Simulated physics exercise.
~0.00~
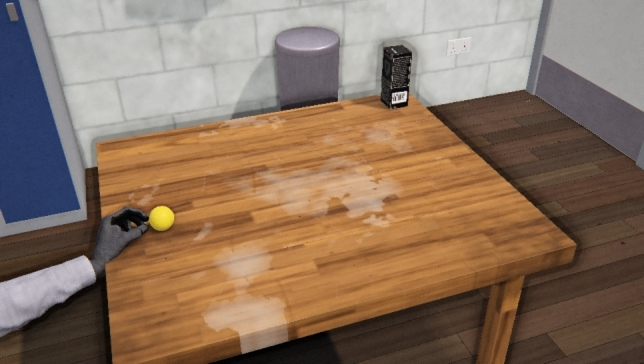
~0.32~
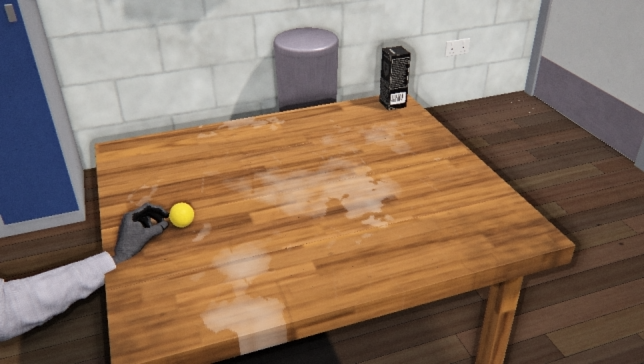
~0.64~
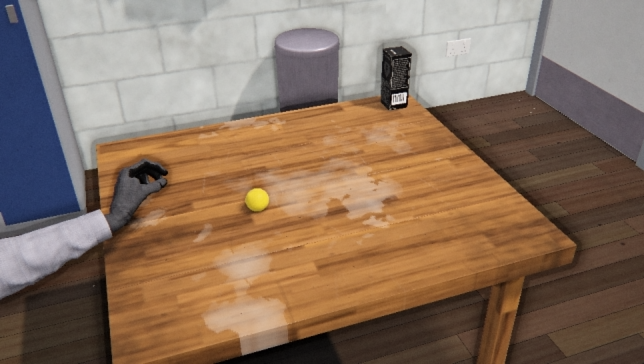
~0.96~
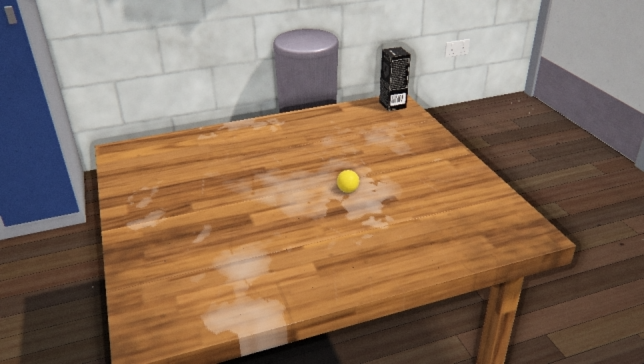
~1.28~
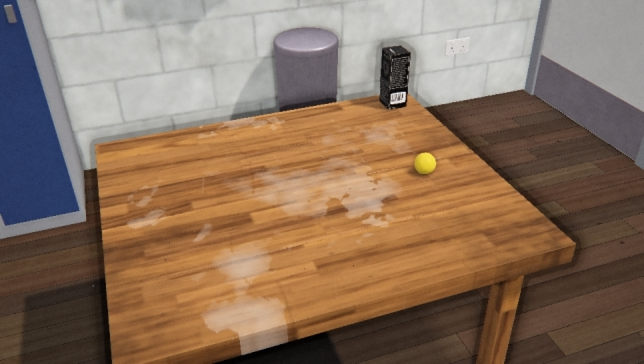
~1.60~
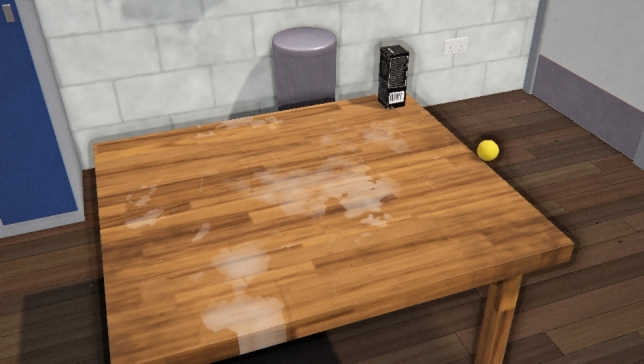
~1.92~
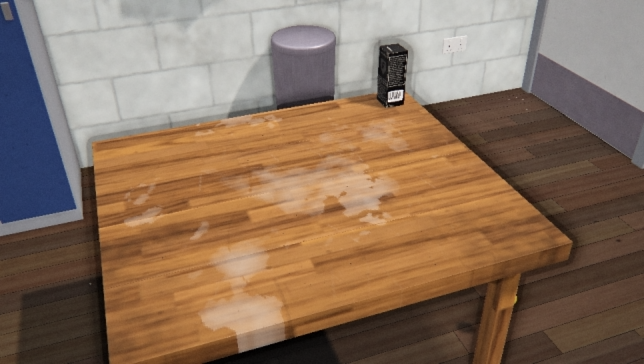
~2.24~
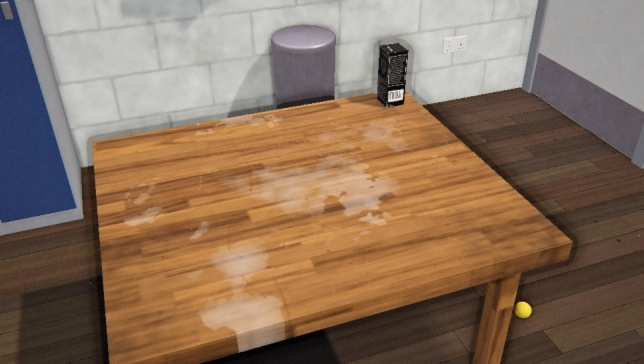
The footage shows a gloved hand releasing a yellow lemon on a wooden table where a black carton stands near the back. The lemon rolls right across the tabletop and goes over the edge, disappears briefly, then reappears low beside the table leg at the right.
